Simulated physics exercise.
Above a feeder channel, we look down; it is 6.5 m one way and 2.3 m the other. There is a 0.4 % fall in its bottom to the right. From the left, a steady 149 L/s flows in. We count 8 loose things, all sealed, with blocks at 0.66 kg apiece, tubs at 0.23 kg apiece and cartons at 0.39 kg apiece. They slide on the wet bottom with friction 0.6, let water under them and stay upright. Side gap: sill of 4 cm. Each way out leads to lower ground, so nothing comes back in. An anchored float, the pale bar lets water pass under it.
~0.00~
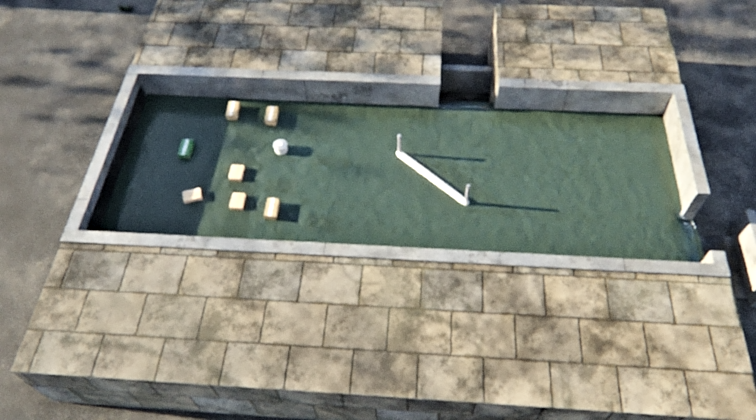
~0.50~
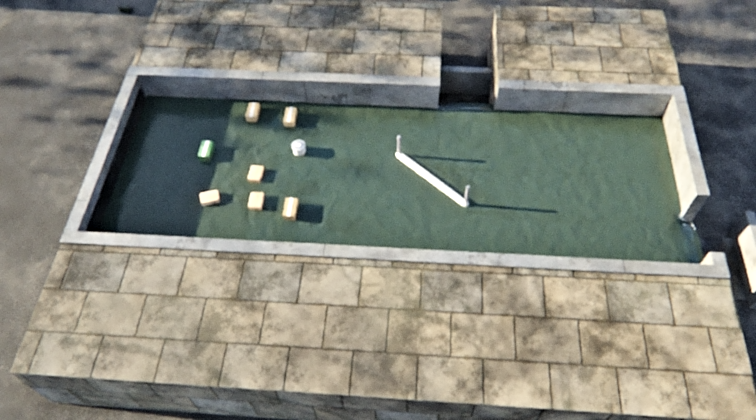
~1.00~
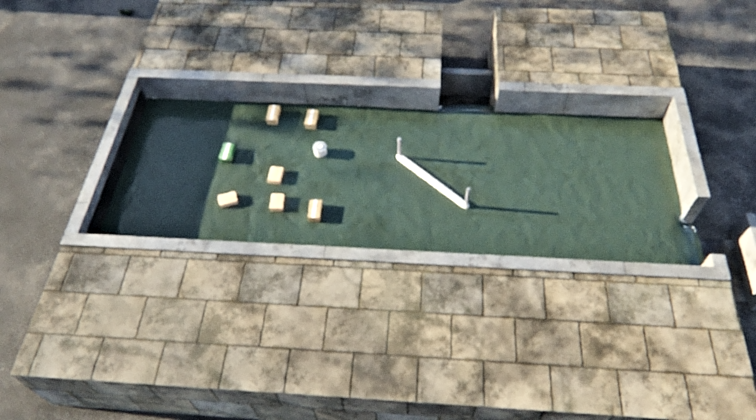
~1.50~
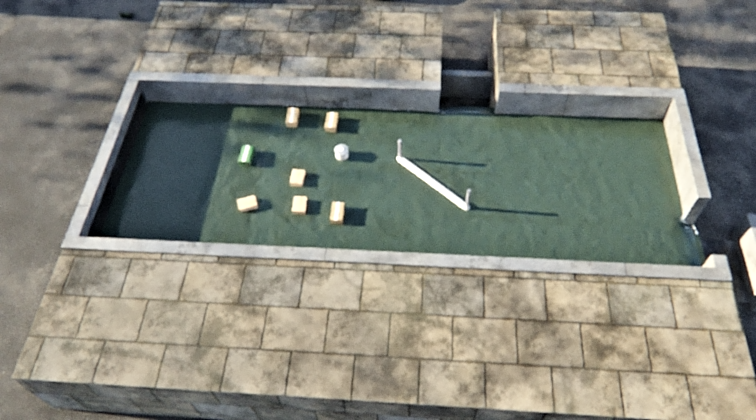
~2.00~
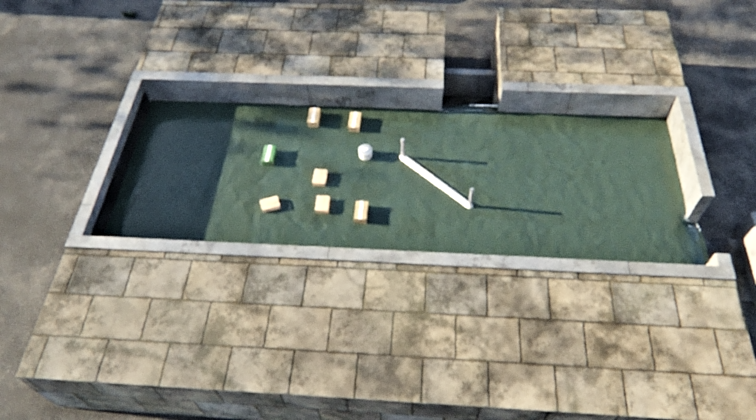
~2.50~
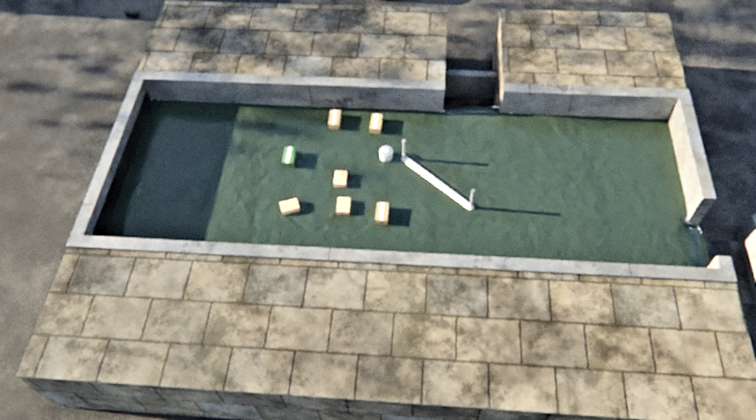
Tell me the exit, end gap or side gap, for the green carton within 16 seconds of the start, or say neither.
The answer is neither.
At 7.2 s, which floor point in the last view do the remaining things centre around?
Mean position: Approximately (453, 210).
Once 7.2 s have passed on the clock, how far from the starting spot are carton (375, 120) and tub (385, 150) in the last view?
Respectively: Gone out and gone out.
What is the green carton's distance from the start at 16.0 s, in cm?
Around 250 cm from the start.
After 3.5 s the green carton is near (328, 155), 1.7 m from its start, afloat; 0 of 8 are out; 8 afloat.
After 7.2 s the green carton is near (394, 154), 2.5 m from its start, afloat; 3 of 8 are out; 5 afloat.
After 12.0 s the green carton is near (397, 158), 2.5 m from its start, afloat; 3 of 8 are out; 5 afloat.
After 16.0 s the green carton is near (400, 161), 2.5 m from its start, afloat; 5 of 8 are out; 3 afloat.
